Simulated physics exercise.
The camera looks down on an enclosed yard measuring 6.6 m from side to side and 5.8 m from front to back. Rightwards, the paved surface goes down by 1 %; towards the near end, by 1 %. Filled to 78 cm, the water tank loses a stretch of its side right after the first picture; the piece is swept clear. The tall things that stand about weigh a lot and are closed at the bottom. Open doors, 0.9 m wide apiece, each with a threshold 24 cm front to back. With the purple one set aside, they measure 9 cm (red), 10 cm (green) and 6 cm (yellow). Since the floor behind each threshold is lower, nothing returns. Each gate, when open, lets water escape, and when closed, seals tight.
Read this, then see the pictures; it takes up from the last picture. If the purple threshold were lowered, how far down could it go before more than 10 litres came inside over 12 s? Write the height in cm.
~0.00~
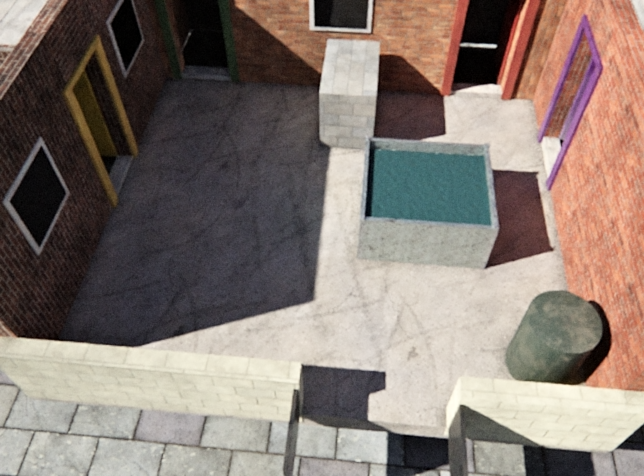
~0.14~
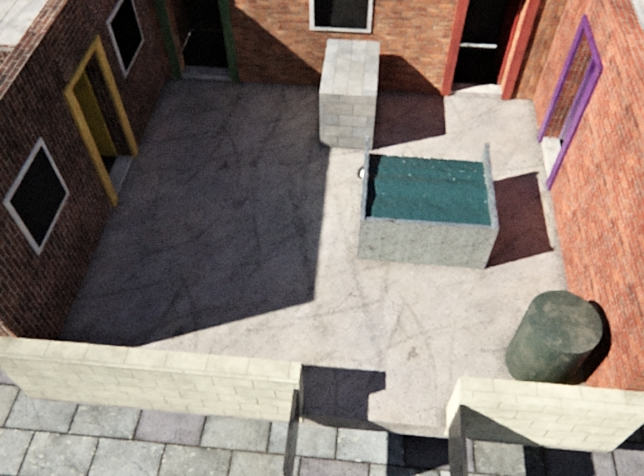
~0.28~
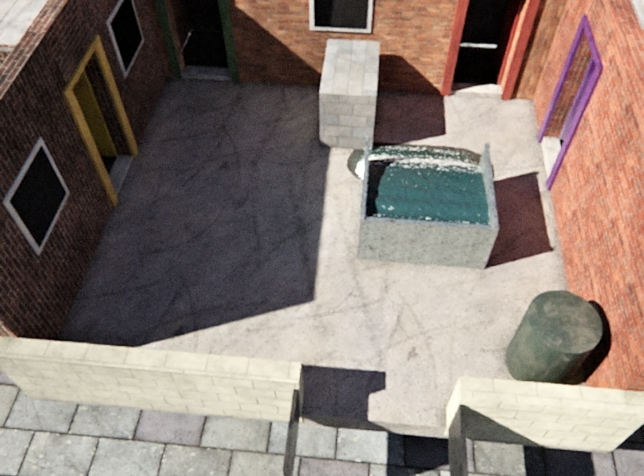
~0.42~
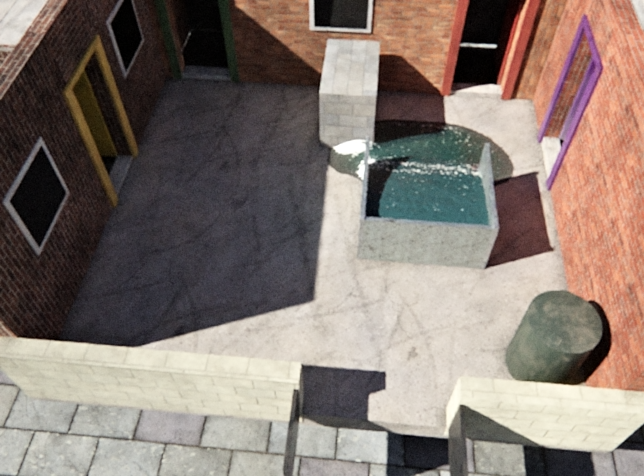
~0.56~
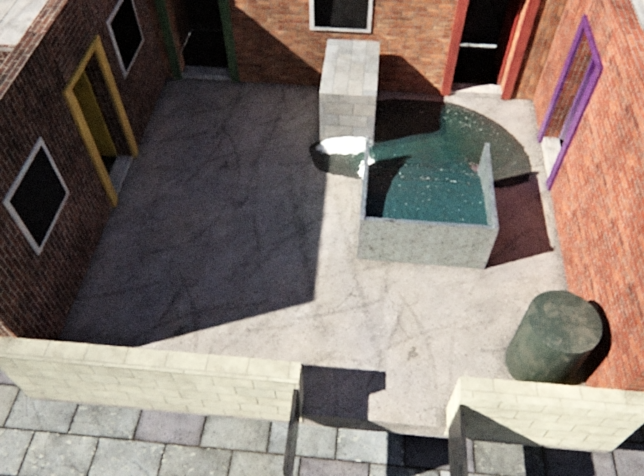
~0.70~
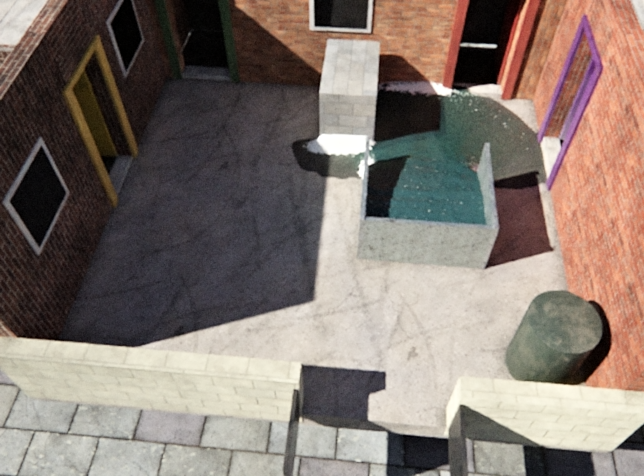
Down to about 15 cm.
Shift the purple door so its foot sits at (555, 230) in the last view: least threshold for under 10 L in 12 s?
About 6.5 cm.
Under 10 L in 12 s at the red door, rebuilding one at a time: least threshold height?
Door red, min height approx. 32 cm.
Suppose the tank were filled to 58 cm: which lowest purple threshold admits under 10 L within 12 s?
Roughly 11.0 cm high.
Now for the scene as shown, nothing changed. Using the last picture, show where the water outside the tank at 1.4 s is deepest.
(384, 98).
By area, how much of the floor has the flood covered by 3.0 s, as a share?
Some 40 in a hundred.
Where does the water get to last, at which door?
It's the yellow door.
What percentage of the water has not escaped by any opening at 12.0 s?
Roughly 74 per cent of the water.
After 1.4 s water covers 25 % of the floor, deepest (50 cm) near (384, 98); 9 cm at the purple door, 0 litres in over its 15 cm threshold.
After 3.0 s water covers 40 % of the floor, deepest (30 cm) near (527, 101); 16 cm at the purple door, 2 litres in over its 15 cm threshold.
After 12.0 s water covers 85 % of the floor, deepest (8 cm) near (541, 335); 7 cm at the purple door, 9 litres in over its 15 cm threshold.
At the purple door as built, the water arrived by 0.7 s and peaked near 18 cm at 2.6 s.
With a threshold of 13.5 cm, 16 litres would have come in within the 12 s; with 18 cm, 2 litres. So under 10 litres takes about 15 cm.
